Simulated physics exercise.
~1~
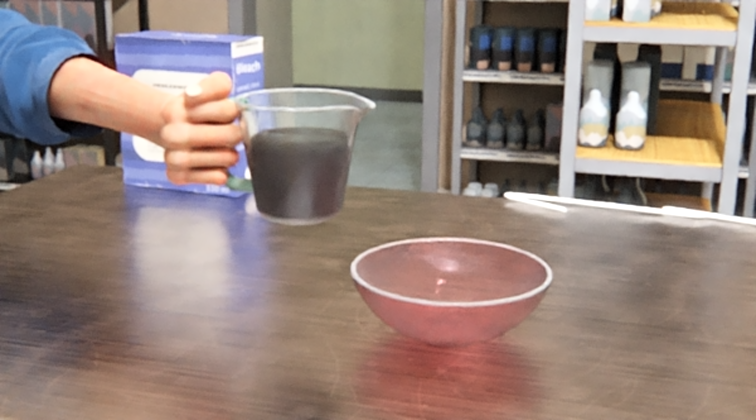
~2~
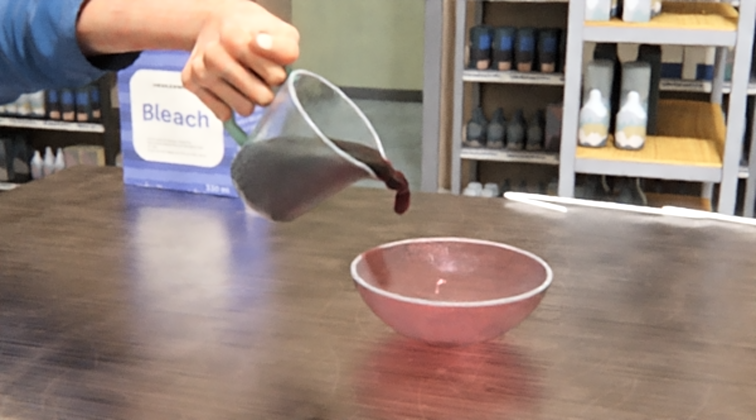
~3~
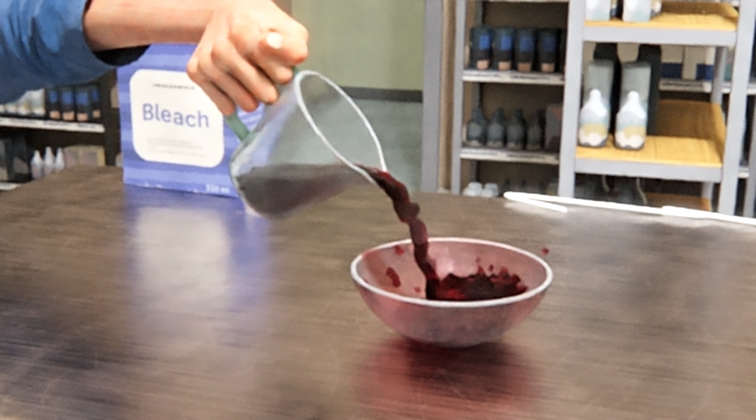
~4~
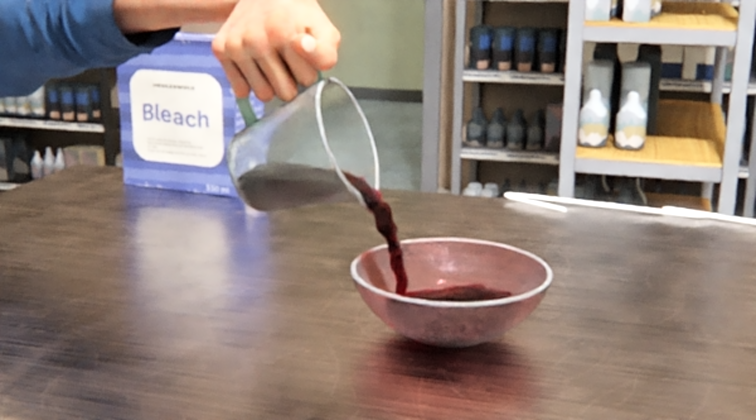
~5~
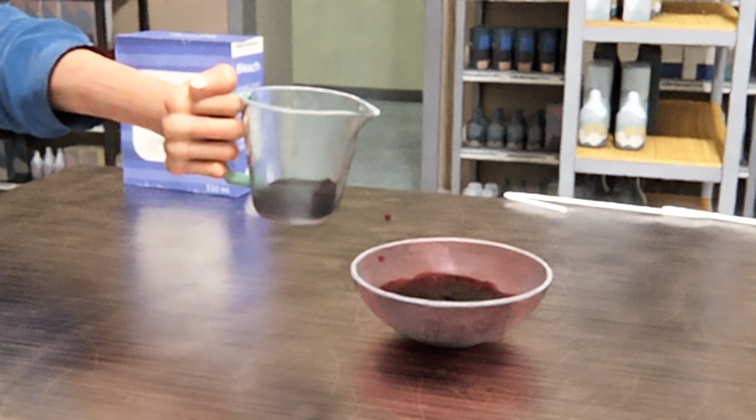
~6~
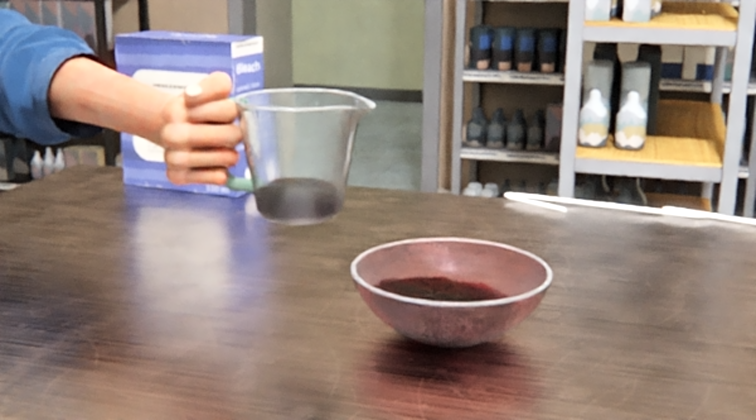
In the video, a hand tips a glass measuring jug of dark red liquid over a clear pinkish bowl on a table, pouring in a splashing stream, then levels the jug, leaving a pool in the bowl and a little liquid in the jug.
